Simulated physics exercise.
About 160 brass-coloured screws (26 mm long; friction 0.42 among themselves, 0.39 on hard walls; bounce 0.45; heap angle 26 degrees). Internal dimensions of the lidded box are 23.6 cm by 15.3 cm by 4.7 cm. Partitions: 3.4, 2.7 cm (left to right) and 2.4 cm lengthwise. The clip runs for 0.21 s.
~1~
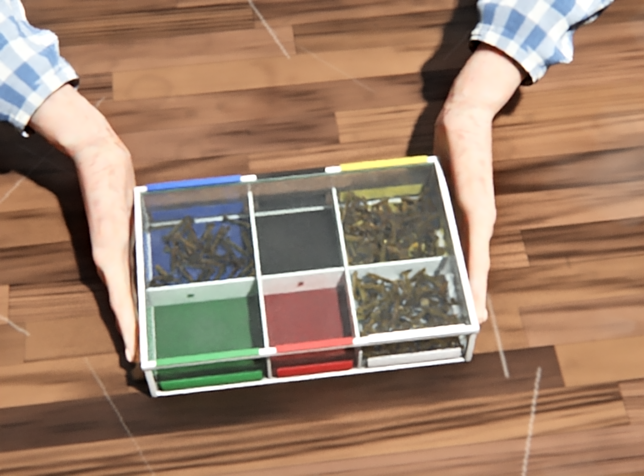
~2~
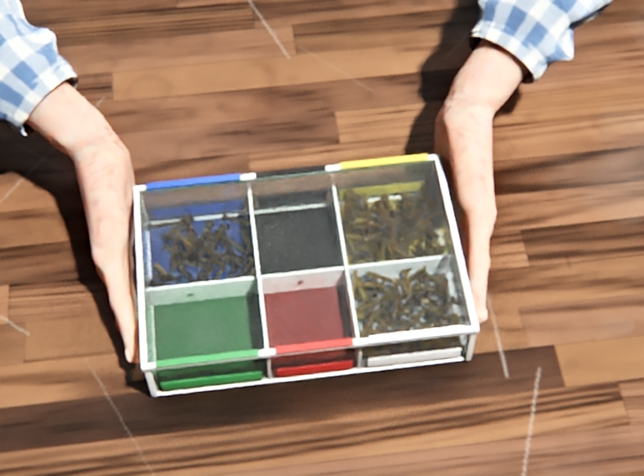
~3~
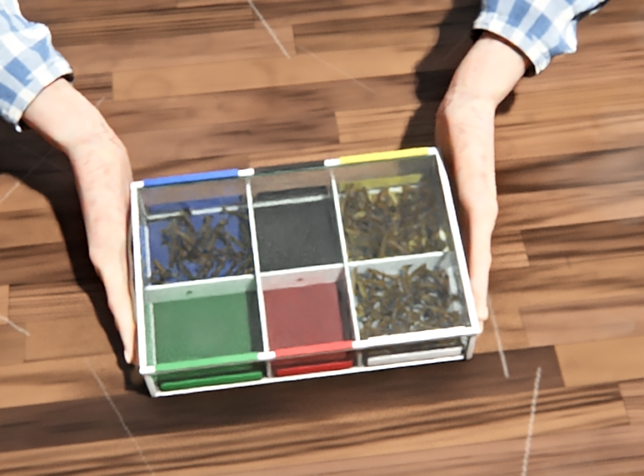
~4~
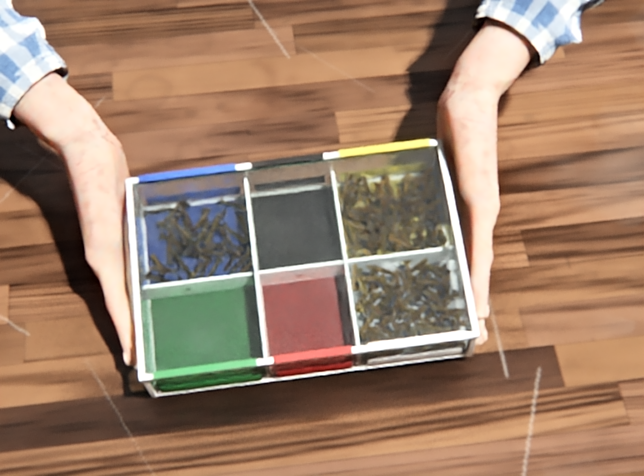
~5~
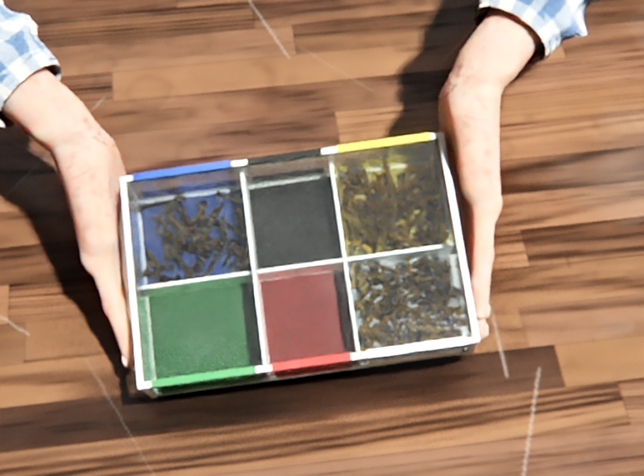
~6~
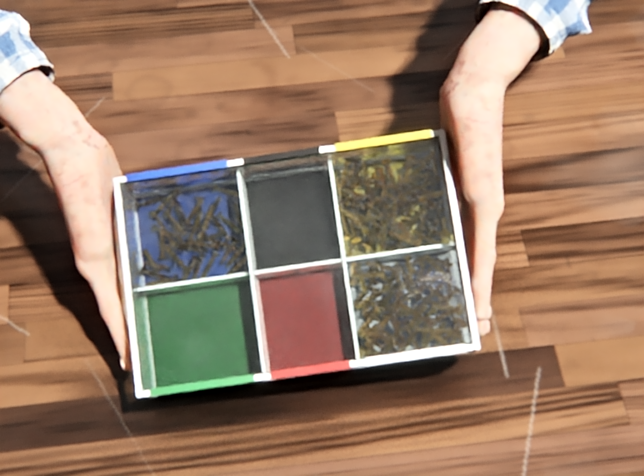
On a wooden plank surface, two hands in blue checked sleeves hold a clear-lidded box with small dark pieces in its blue, yellow and white compartments, while the black, green and red ones look empty. The hands gradually tilt the box, raising its far side, and the pieces stay in their compartments.
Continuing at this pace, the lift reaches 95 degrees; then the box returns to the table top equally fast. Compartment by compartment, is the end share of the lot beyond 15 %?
In order: Red: Fails, blue: Fails, green: Succeeds, yellow: Fails, white: Succeeds, black: Fails.
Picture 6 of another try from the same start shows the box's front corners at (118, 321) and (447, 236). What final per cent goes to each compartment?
Each compartment ends with, in per cent, red 0, blue 30, green 0, yellow 40, white 5 and black 25.
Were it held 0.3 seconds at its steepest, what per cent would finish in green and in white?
Green 20; white 65.
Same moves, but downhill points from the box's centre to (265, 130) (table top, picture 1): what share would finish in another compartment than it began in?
Around 35 percent of them.
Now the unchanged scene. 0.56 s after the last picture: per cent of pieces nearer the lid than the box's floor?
Estimate: Near 60 per cent.
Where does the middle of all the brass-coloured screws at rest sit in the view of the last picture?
Look around (383, 333) in the last picture.
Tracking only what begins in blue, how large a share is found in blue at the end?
Share retained: Some 10 per cent.
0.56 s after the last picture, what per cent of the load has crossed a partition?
At that time I'd say around 30 per cent.
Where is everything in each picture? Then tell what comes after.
The first frame shows box tilt 0 degrees, front corners at (148, 364) and (472, 327); blue 20 %, yellow 40 %, white 40 %.
The second frame shows box tilt 1 degrees, front corners at (147, 365) and (472, 327).
The third frame shows box tilt 5 degrees, front corners at (146, 369) and (472, 329), lowest corner left front.
The fourth frame shows box tilt 11 degrees, front corners at (145, 375) and (473, 332), lowest corner left front.
The fifth frame shows box tilt 17 degrees, front corners at (144, 383) and (473, 338), lowest corner left front.
The sixth frame shows box tilt 24 degrees, front corners at (142, 391) and (473, 344), lowest corner left front; blue 20 %, yellow 40 %, white 40 %.
Then, 0.56 s after the last picture, tilt 94 degrees; blue 10 %, green 10 %, yellow 25 %, white 55 %.
Then, 0.93 s after the last picture, tilt 40 degrees; red 10 %, green 20 %, yellow 5 %, white 65 %.
Then, 1.41 s after the last picture, tilt 0 degrees; red 10 %, green 20 %, yellow 5 %, white 65 %.
In the end, red 10 %, blue 0 %, green 20 %, yellow 5 %, white 65 %, black 0 %.
